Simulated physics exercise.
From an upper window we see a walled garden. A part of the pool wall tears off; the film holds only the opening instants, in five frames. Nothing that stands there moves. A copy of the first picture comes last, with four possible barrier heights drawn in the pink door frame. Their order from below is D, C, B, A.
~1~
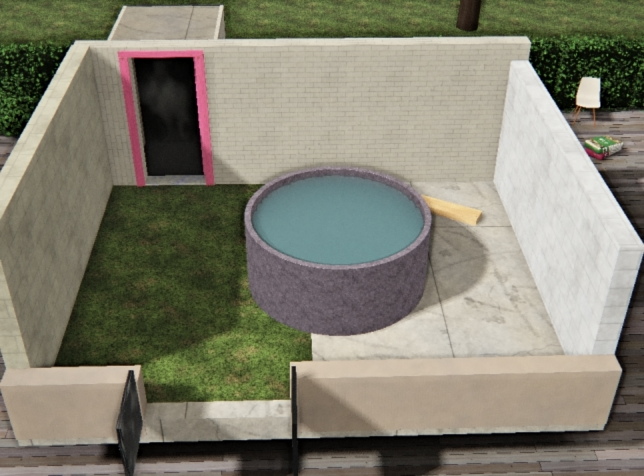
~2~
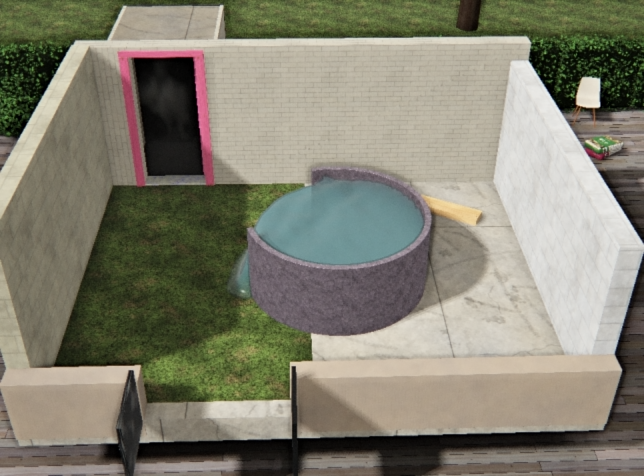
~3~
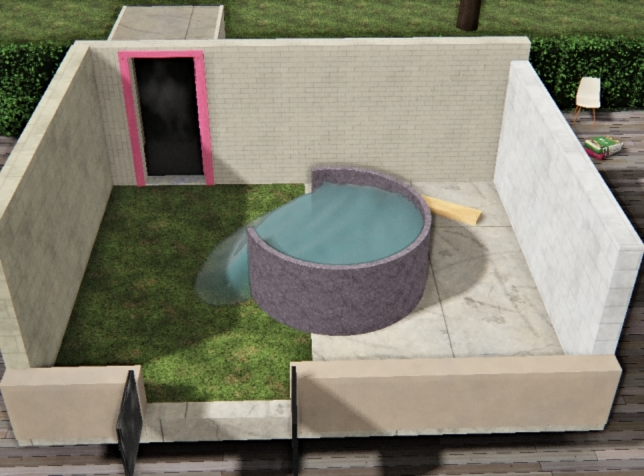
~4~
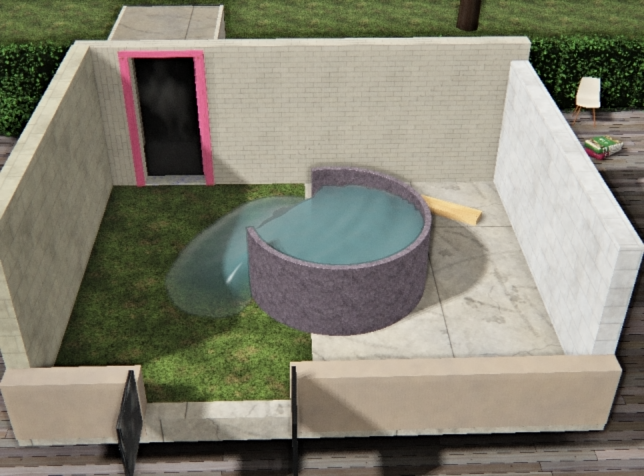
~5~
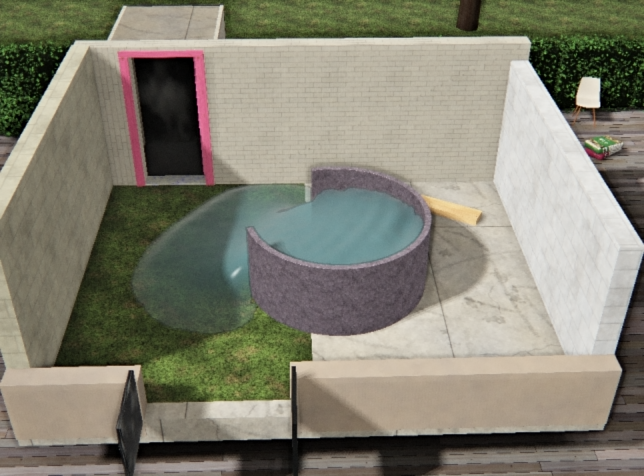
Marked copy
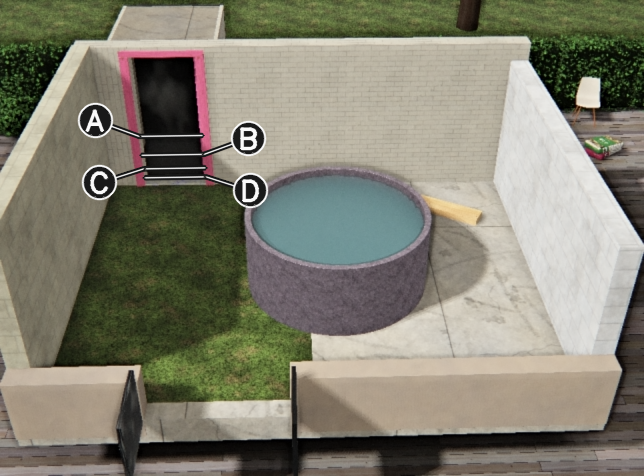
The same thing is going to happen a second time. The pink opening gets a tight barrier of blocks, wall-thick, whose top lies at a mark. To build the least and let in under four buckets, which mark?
Choose B.
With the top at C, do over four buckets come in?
Yes, it does.
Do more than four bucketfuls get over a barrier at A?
No, that is safe.
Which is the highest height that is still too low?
C it is.
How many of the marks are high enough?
Two of the four.
On the marked copy, A at (170, 135); B at (172, 154); C at (174, 168); D at (175, 177); from the bottom up D, C, B, A.
With A, nothing gets over.
With B, a splash gets over, under a bucket.
With C, about 9 bucketfuls get in.
With D, dozens of bucketfuls pour in.
